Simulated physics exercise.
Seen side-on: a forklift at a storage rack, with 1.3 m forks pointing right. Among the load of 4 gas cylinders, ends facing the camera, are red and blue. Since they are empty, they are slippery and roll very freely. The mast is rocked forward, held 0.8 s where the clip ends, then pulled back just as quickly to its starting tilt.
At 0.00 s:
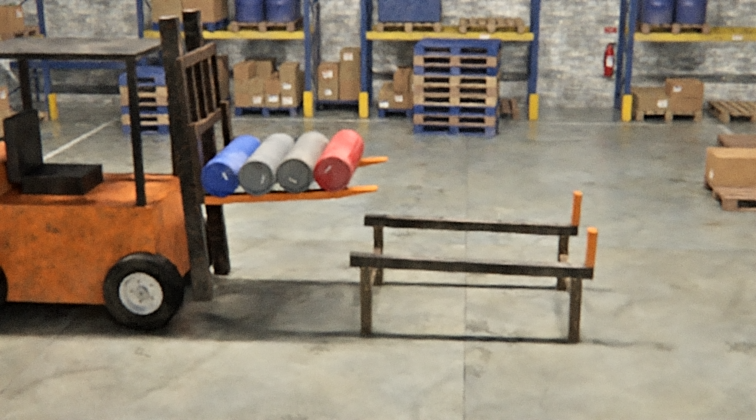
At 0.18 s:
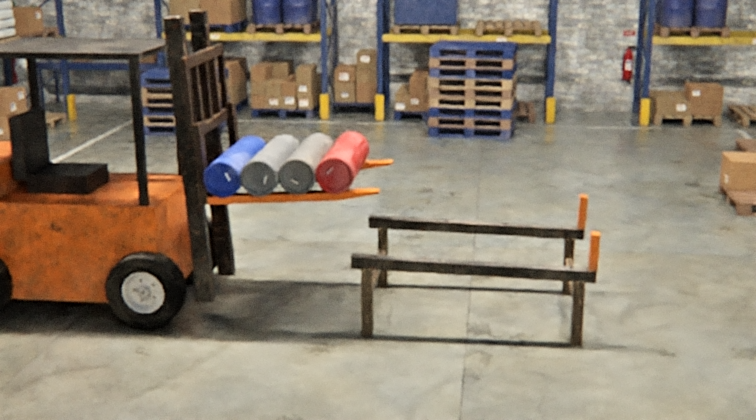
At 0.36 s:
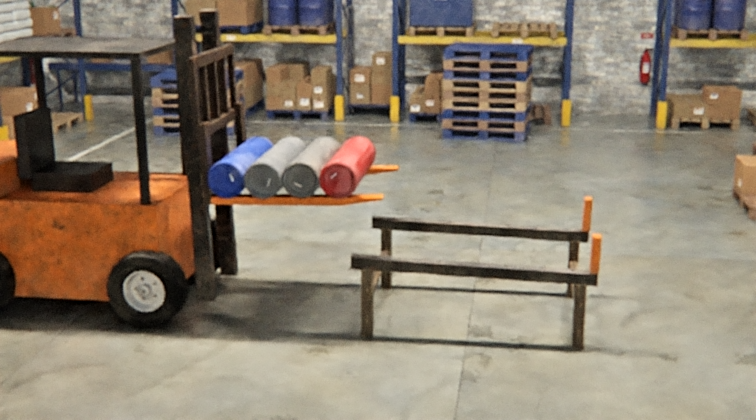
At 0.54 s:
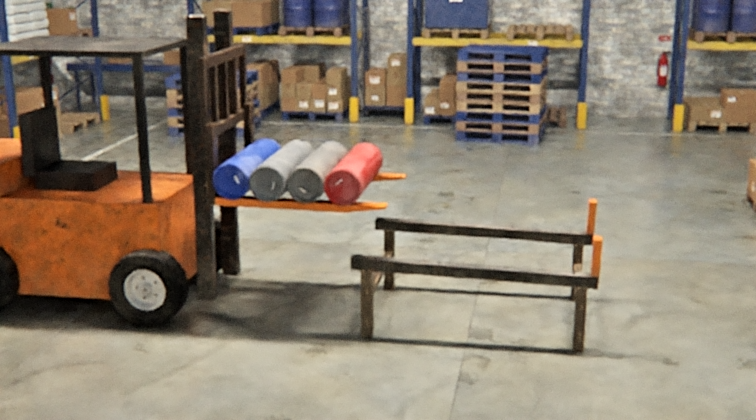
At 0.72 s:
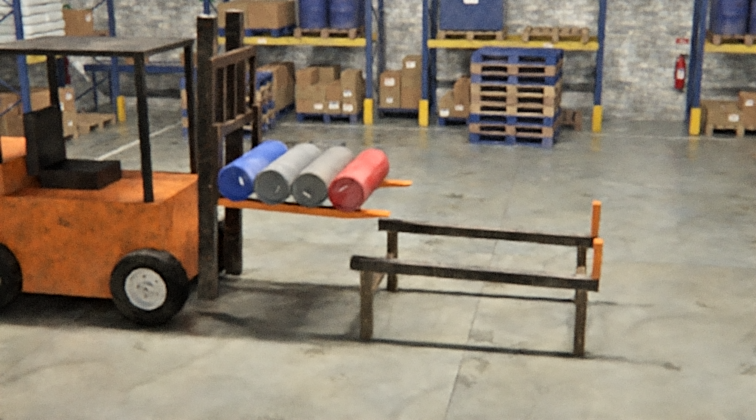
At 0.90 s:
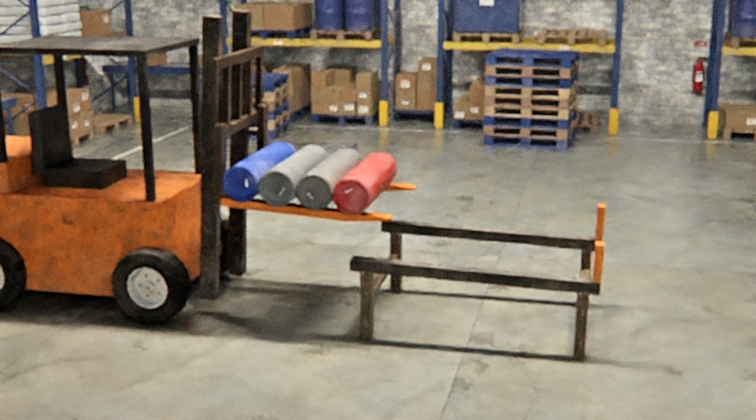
A forklift's forks tilt slowly forward, lowering the tips beneath blue, gray and red cylinders.
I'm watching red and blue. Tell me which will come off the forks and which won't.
Red - will, blue - won't.
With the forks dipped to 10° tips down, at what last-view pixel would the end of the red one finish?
Around (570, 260).
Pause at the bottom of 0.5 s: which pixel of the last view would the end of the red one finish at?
Near (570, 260).
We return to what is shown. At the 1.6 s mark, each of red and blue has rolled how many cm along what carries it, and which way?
Red 20 cm right, blue 20 cm right.
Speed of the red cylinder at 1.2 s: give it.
Estimate: Some 0.3 m/s.
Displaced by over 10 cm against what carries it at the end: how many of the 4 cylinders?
The answer comes to 2.
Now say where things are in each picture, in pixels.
Red at (332, 174), blue at (219, 180); forks 4° tips up; tips at (373, 189); 4 of the 4 lie directly on the forks, in the first frame.
Red at (334, 176), blue at (221, 180); forks 3° tips up, in the second frame.
Red at (338, 181), blue at (225, 181); forks 2° tips up, in the third frame.
Red at (342, 188), blue at (230, 182); forks 1° tips down; tips at (382, 206), in the fourth frame.
Red at (346, 194), blue at (235, 184); forks 3° tips down, in the fifth frame.
Red at (351, 198), blue at (240, 184); forks 4° tips down, in the sixth frame.
After 1.2 s, red is on the forks, 20 cm from the tips, rolling right; blue is on the forks, 105 cm from the tips, rolling right; 0 gone from the forks.
After 1.6 s, red is on the forks, 10 cm from the tips, rolling right; blue is on the forks, 95 cm from the tips, rolling right; 0 gone from the forks.
After 2.0 s, red is on the rack, 145 cm from the rack's far end, rolling right; blue is on the forks, 75 cm from the tips, rolling right; 1 gone from the forks.
At rest (5.7 s), red is on the rack, 20 cm from the rack's far end; blue is on the forks, 115 cm from the tips; 2 gone from the forks.
